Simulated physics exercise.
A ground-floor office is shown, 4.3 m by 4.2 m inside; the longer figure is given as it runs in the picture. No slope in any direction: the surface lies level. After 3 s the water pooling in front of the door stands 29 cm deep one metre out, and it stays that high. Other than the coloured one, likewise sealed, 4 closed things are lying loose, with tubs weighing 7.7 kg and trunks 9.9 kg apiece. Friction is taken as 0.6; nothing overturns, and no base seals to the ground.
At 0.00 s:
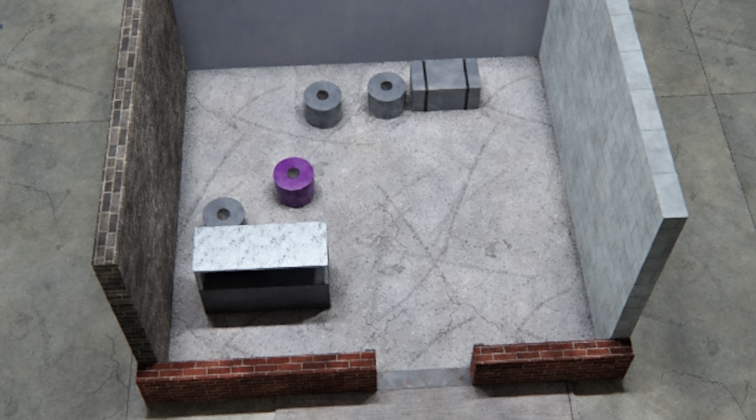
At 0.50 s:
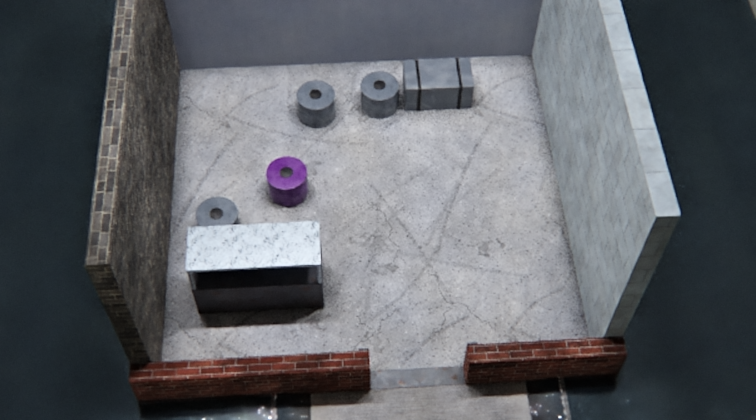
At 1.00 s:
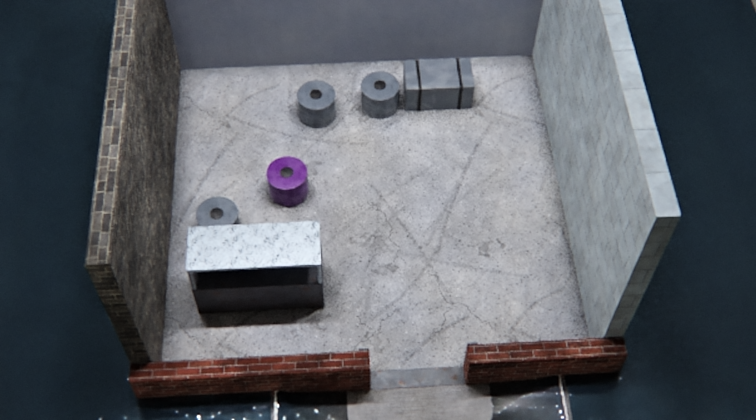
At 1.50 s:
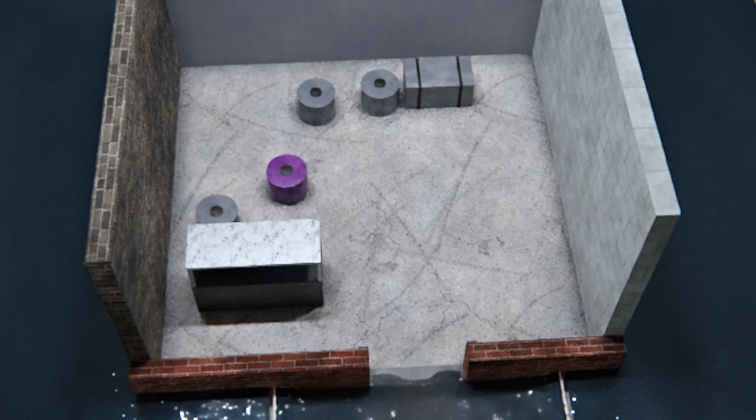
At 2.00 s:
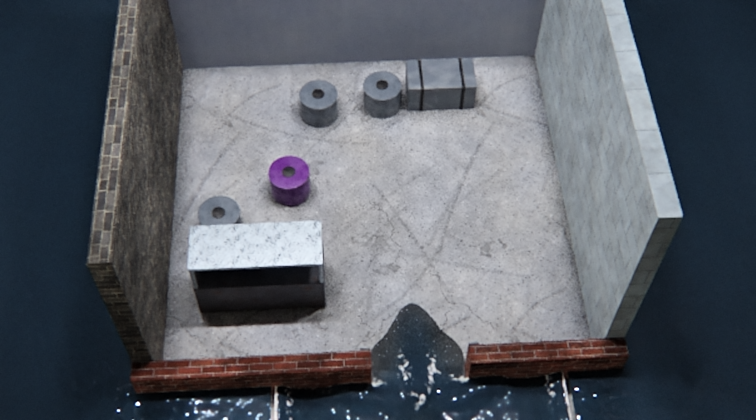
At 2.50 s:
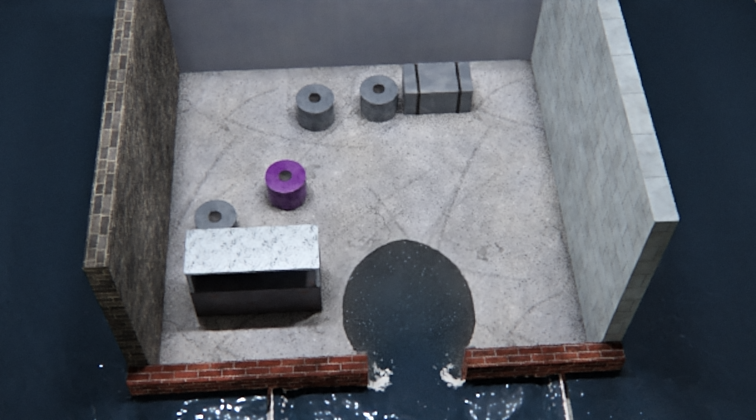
In this clip, dark water surrounds a walled room, then enters through the gap in the low brick front and spreads across the floor in a rounded pool, while the purple tub and grey objects inside stay still.
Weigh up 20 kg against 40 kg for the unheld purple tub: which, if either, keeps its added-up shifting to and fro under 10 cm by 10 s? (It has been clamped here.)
I reckon the lighter ballast is ample.
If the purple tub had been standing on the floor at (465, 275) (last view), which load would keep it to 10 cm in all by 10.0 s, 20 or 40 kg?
So heavier weight required.
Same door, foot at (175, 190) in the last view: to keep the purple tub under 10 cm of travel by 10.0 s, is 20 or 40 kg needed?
If so, then only the second option works.
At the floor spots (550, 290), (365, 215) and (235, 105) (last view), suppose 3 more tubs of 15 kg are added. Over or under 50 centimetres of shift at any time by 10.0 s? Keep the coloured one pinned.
In turn: Less, more, past it.
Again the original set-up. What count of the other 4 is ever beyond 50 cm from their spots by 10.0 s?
That comes to 4.
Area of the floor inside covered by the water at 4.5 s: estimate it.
Roughly 12 m2 of it is wet.
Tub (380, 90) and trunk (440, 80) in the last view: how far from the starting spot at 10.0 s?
Shifts: 60 cm / 60 cm.
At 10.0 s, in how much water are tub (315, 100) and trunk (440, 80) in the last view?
About 11 and 13 cm.
After 3.5 s the purple tub would be 0 cm from its start with 20 kg and 0 cm from its start with 40 kg; 2 cm of water round it then.
After 4.5 s the purple tub would be 0 cm from its start with 20 kg and 0 cm from its start with 40 kg; 4 cm of water round it then.
After 7.0 s the purple tub would be 0 cm from its start with 20 kg and 0 cm from its start with 40 kg; 4 cm of water round it then.
After 10.0 s the purple tub would be 0 cm from its start with 20 kg and 0 cm from its start with 40 kg; 8 cm of water round it then.
